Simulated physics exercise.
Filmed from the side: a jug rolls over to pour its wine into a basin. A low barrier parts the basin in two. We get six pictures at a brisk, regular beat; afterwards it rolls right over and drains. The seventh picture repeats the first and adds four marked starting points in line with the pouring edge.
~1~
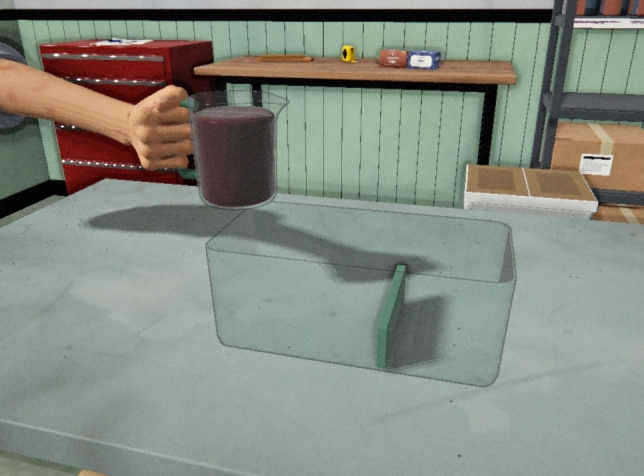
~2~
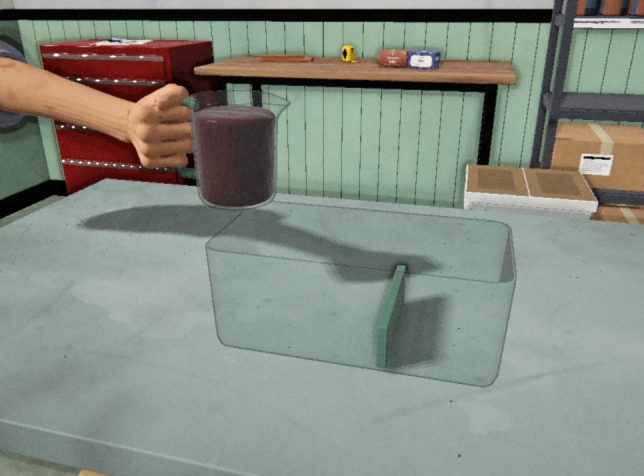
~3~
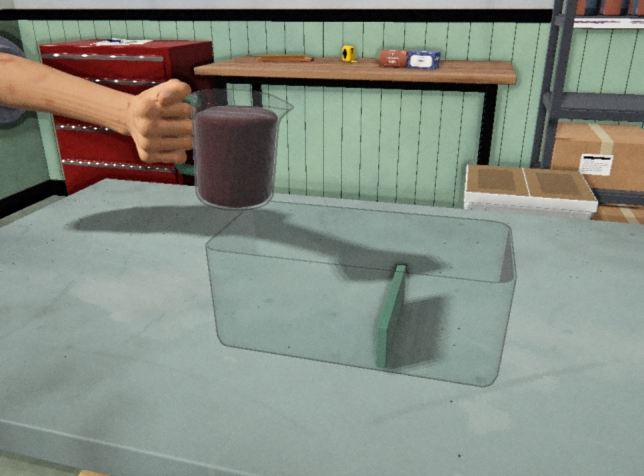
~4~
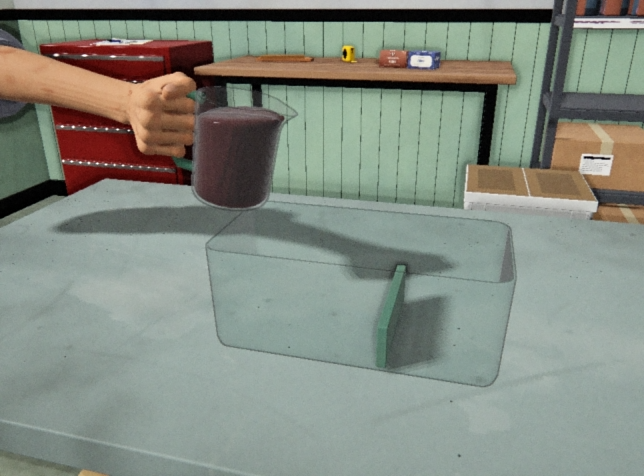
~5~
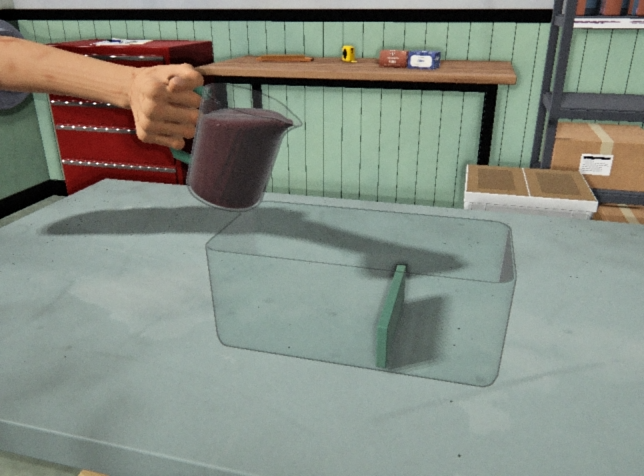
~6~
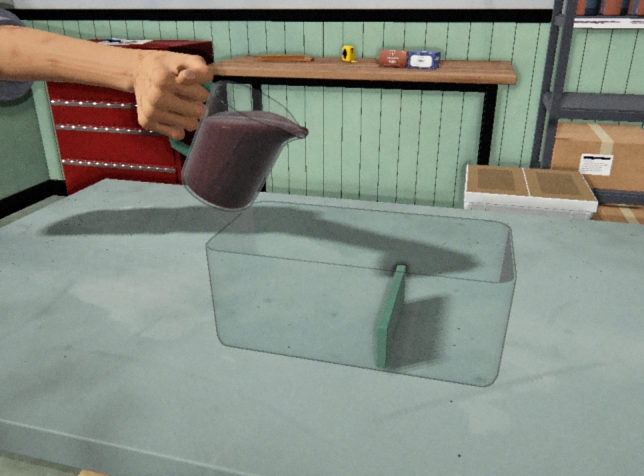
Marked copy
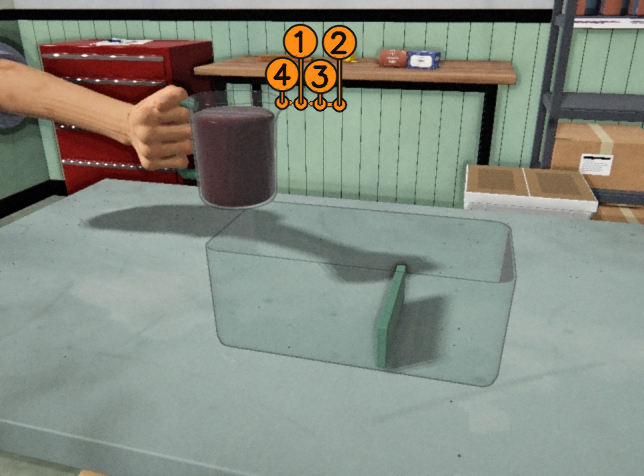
A hand reaching in from the left grips a clear jug of dark red wine above a pale grey-green table, seen from the side and slightly above in a workshop. Below sits a clear basin with a low green barrier, before red drawers, a wooden bench and shelved boxes. Upright at first, the jug tilts rightward until wine reaches its lip, while the camera stays still.
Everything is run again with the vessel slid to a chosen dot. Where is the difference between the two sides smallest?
2.
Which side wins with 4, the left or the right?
More ends on the left.
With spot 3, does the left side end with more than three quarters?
Yes, it does.
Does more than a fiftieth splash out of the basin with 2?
No, it does not.
On the marked copy, 1 at (300, 103); 2 at (339, 104); 3 at (320, 104); 4 at (282, 102).
With 1, about 95 % ends left of the wall and 4 % right of it.
With 2, about 56 % ends left of the wall and 44 % right of it.
With 3, about 92 % ends left of the wall and 7 % right of it.
With 4, about 96 % ends left of the wall and 3 % right of it.
